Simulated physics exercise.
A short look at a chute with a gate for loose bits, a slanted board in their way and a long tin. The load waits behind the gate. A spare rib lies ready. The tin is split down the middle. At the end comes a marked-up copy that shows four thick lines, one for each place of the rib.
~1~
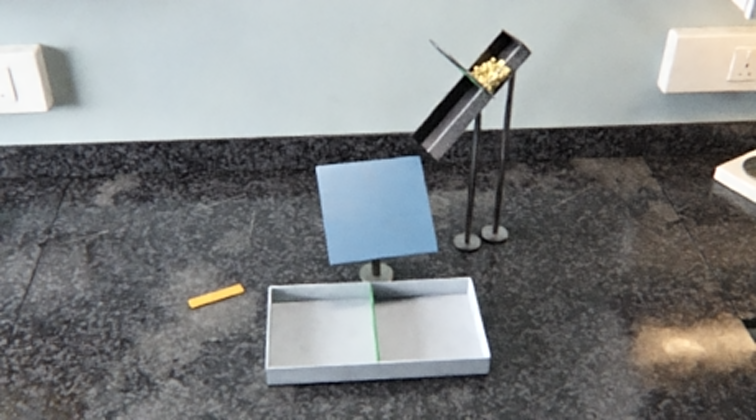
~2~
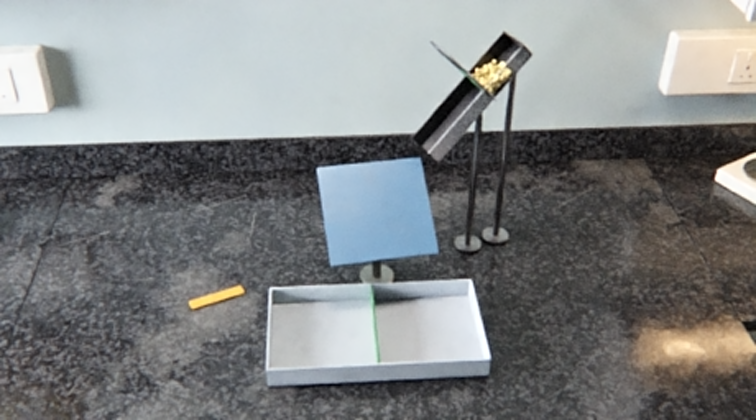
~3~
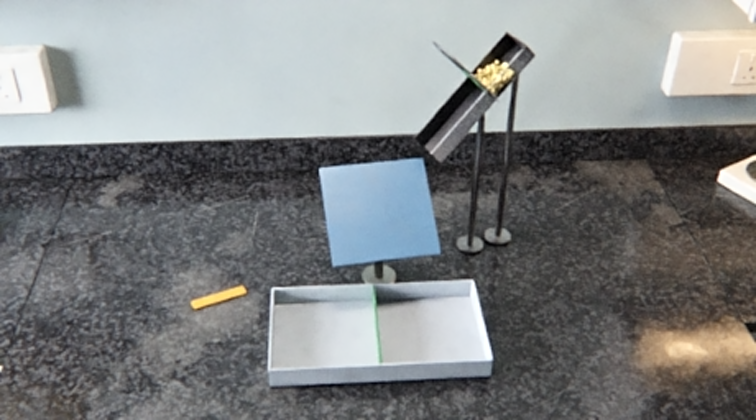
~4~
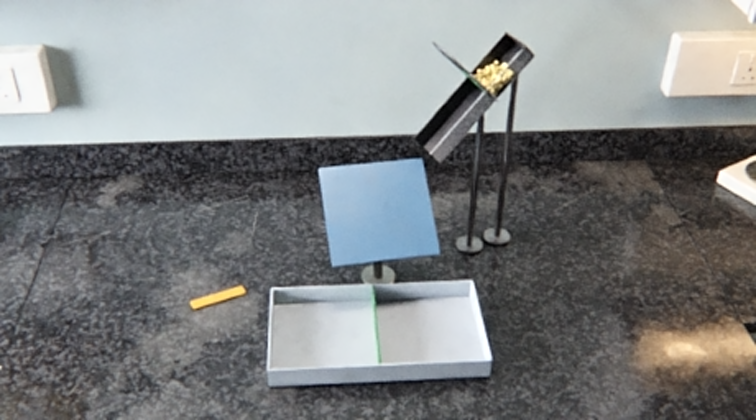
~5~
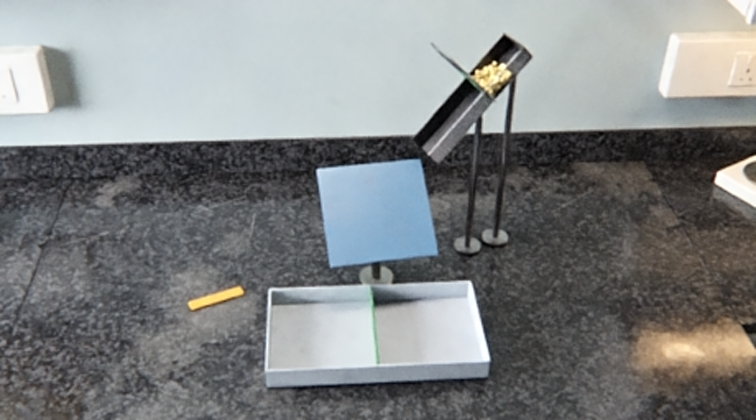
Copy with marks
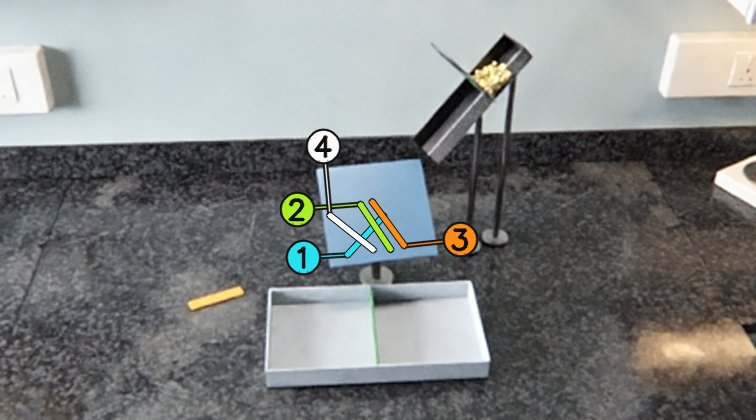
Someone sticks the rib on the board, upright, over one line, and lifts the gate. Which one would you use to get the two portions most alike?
1 beats the others.
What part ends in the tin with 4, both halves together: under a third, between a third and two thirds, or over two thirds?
Line 4 gives over two thirds.
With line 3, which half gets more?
Right.
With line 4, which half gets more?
The right half.
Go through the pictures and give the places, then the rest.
Load behind the gate at (488, 78), soya beans; lip of the chute at (429, 152), sloping fairly steeply, in the first frame.
Middle of the board at (377, 210), tilted fairly steeply; middle of its low edge at (386, 259); of its high edge at (369, 163), in the second frame.
Front corners of the tin at (269, 370) and (492, 359); front end of its middle wall at (381, 365); gate still shut at (474, 79), in the third frame.
Middle of the load at (491, 81); lip at (432, 155), in the fourth frame.
Middle of the load at (489, 82); lip at (430, 156), in the fifth frame.
On the marked copy, line 1 from (383, 215) to (347, 254); line 2 from (360, 204) to (390, 249); line 3 from (372, 201) to (404, 245); line 4 from (329, 215) to (373, 249).
Choosing 1, of what is caught, about a third in the left half, about two thirds in the right.
Choosing 2, of what is caught, a stray few in the left half, nearly all in the right.
Choosing 3, of what is caught, a small part in the left half, nearly all in the right.
Choosing 4, of what is caught, a small part in the left half, nearly all in the right.
